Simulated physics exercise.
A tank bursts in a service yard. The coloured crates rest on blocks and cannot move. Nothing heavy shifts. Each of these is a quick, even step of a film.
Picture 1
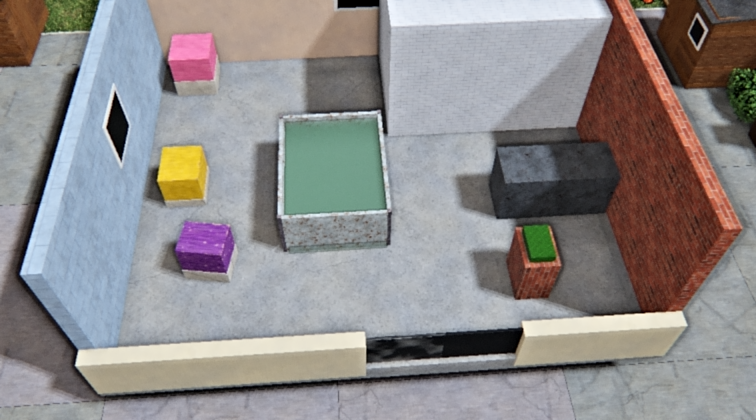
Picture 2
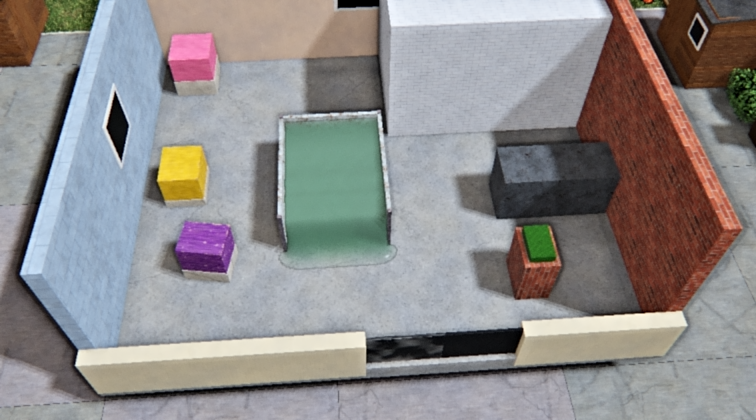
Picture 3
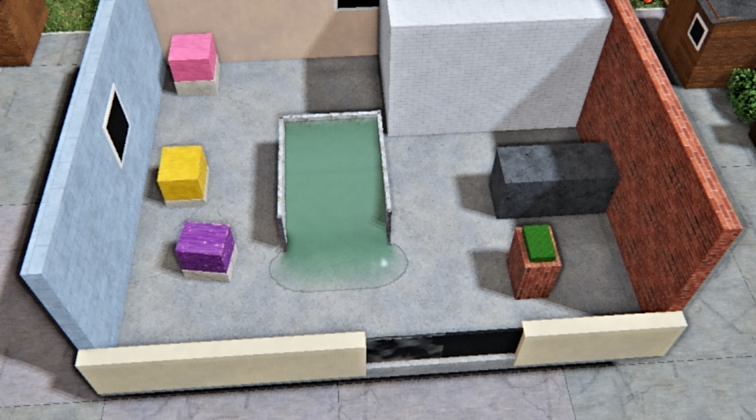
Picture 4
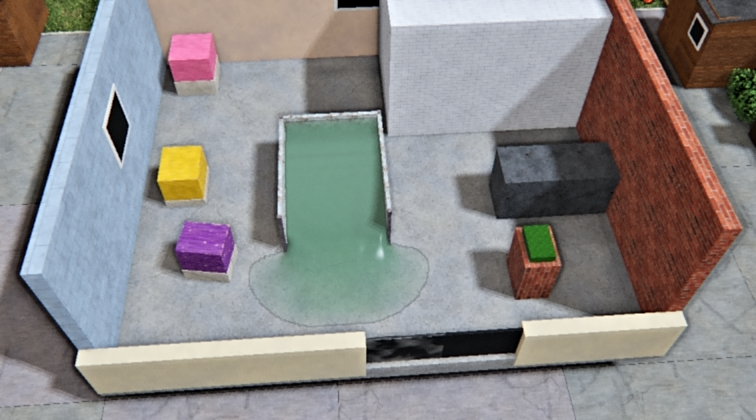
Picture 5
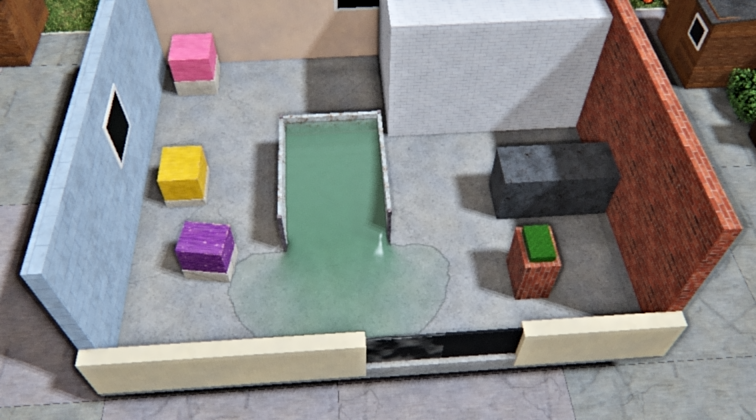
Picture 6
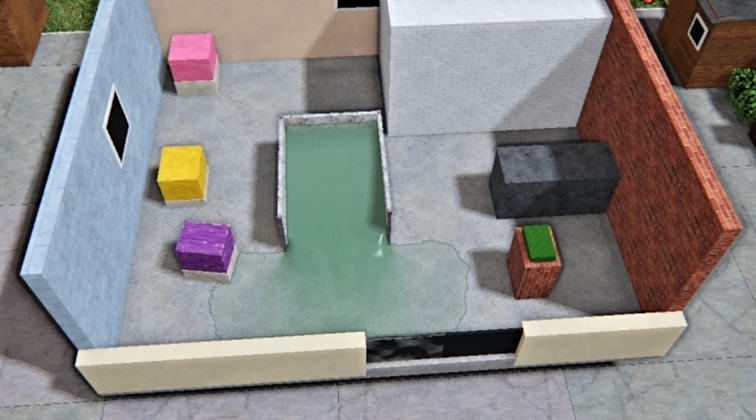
A stone tank opens at its front and green water spreads across the grey yard floor.
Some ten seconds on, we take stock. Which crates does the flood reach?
At the end, the yellow crate comes through with water on it; the pink crate comes through untouched; the purple crate comes through untouched.
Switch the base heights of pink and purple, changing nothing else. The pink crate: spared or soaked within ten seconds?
The pink one stays out of it.
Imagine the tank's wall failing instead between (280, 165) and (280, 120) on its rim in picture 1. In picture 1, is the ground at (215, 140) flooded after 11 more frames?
Short version: Swamped.
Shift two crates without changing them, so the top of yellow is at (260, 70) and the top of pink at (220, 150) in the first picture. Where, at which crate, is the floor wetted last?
That's the crate marked yellow.
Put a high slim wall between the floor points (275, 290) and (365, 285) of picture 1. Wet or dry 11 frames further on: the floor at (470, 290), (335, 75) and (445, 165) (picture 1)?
As listed: Flooded, no water, clear.
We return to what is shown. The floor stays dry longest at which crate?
Last of all: The pink crate.
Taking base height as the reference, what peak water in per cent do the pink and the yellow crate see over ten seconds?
Around 40 in a hundred for the first and 150 in a hundred for the second.
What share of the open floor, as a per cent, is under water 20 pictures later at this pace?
That's roughly 55 per cent.
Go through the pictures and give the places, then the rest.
The first frame shows the tank at (333, 165) is whole and still.
In the second frame, the front is at (393, 251), out from the gap at (336, 234).
In the third frame, the front is at (399, 271), out from the gap at (336, 237).
In the fourth frame, water pours out at (337, 238) and has run to (399, 306).
In the fifth frame, the front is at a hidden place, out from the gap at (337, 239).
In the sixth frame, the front is at a hidden place, out from the gap at (337, 239).
A moment on, water covers 25 % of the floor; the yellow crate not reached, the pink crate not reached, the purple crate water round its plinth.
Next, water covers 30 % of the floor; the yellow crate not reached, the pink crate not reached, the purple crate water round its plinth.
Then, water covers 55 % of the floor; the yellow crate water round its plinth, the pink crate not reached, the purple crate water round its plinth.
Later, water covers 85 % of the floor; the yellow crate water round its plinth, the pink crate water round its plinth, the purple crate water round its plinth.
In the end, water covers 100 % of the floor; the yellow crate was topped, the pink crate stayed above the water, the purple crate stayed above the water.
